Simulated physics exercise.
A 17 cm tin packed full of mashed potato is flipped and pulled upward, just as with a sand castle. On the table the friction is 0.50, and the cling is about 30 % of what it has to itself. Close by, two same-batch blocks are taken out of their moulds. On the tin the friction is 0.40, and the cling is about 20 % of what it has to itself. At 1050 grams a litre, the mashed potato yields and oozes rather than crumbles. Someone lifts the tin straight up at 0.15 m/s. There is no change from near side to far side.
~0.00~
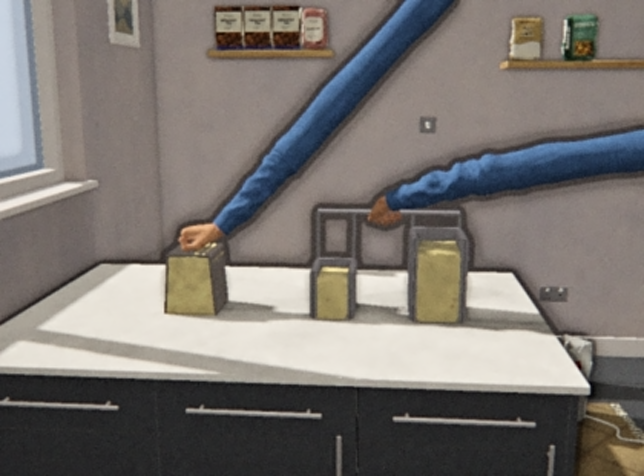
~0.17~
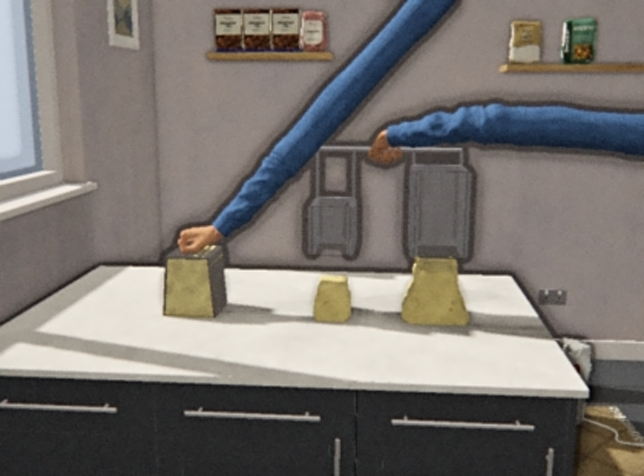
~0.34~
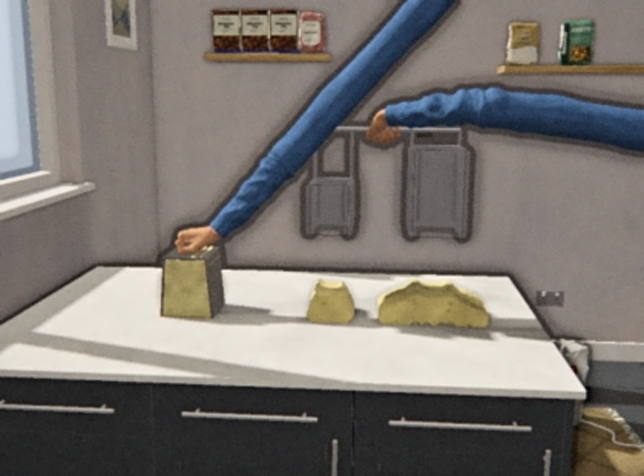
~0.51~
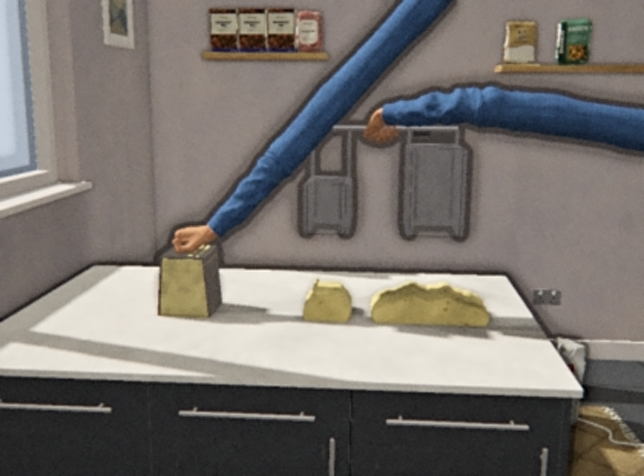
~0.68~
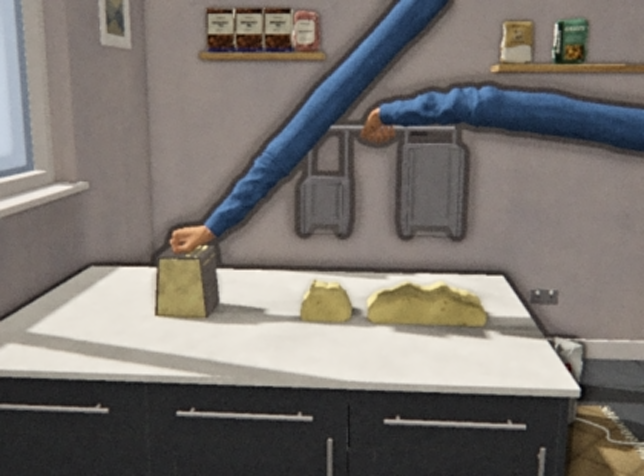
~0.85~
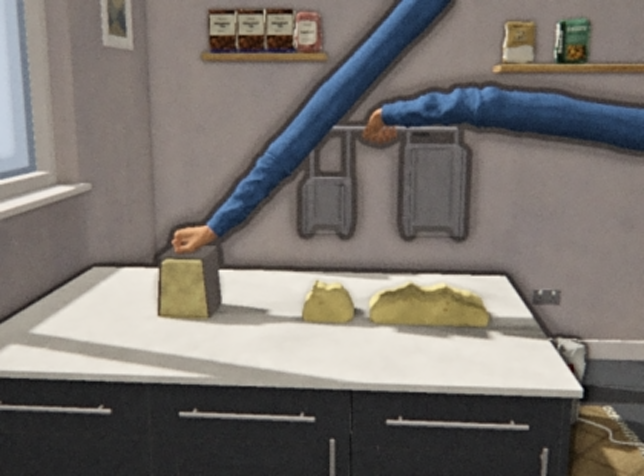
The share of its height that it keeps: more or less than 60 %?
Share of height kept: Below 60 percent.
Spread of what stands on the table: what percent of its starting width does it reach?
230 %.
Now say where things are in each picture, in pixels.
The first picture shows top corner of the tin at (169, 257), not yet moved; top of the mashed potato at (203, 259); blocks stand 11 cm, 20 cm (left to right).
The second picture shows top corner of the tin at (168, 259), not yet moved; top of the mashed potato at (201, 261); blocks stand 9.9 cm, 16 cm (left to right).
The third picture shows top corner of the tin at (165, 260), not yet moved; top of the mashed potato at (199, 262); blocks stand 8.8 cm, 10 cm (left to right).
The fourth picture shows top corner of the tin at (162, 259), not yet moved; top of the mashed potato at (196, 261); blocks stand 8.5 cm, 9.1 cm (left to right).
The fifth picture shows top corner of the tin at (160, 259), not yet moved; top of the mashed potato at (194, 261); blocks stand 8.3 cm, 8.9 cm (left to right).
The sixth picture shows top corner of the tin at (162, 259), not yet moved; top of the mashed potato at (196, 262); blocks stand 8.2 cm, 8.8 cm (left to right).
After 1.36 s, the tin is up by 7.6 cm.
After 1.95 s, the tin is up by 16 cm.
After 2.55 s, the tin is up by 25 cm; what stands on the table is 53 % of the tin's depth.
After 3.15 s, the tin is up by 29 cm; what stands on the table is 53 % of the tin's depth.
After 3.25 s, at the end, the tin is up by 29 cm; what stands on the table is 53 % of the tin's depth.
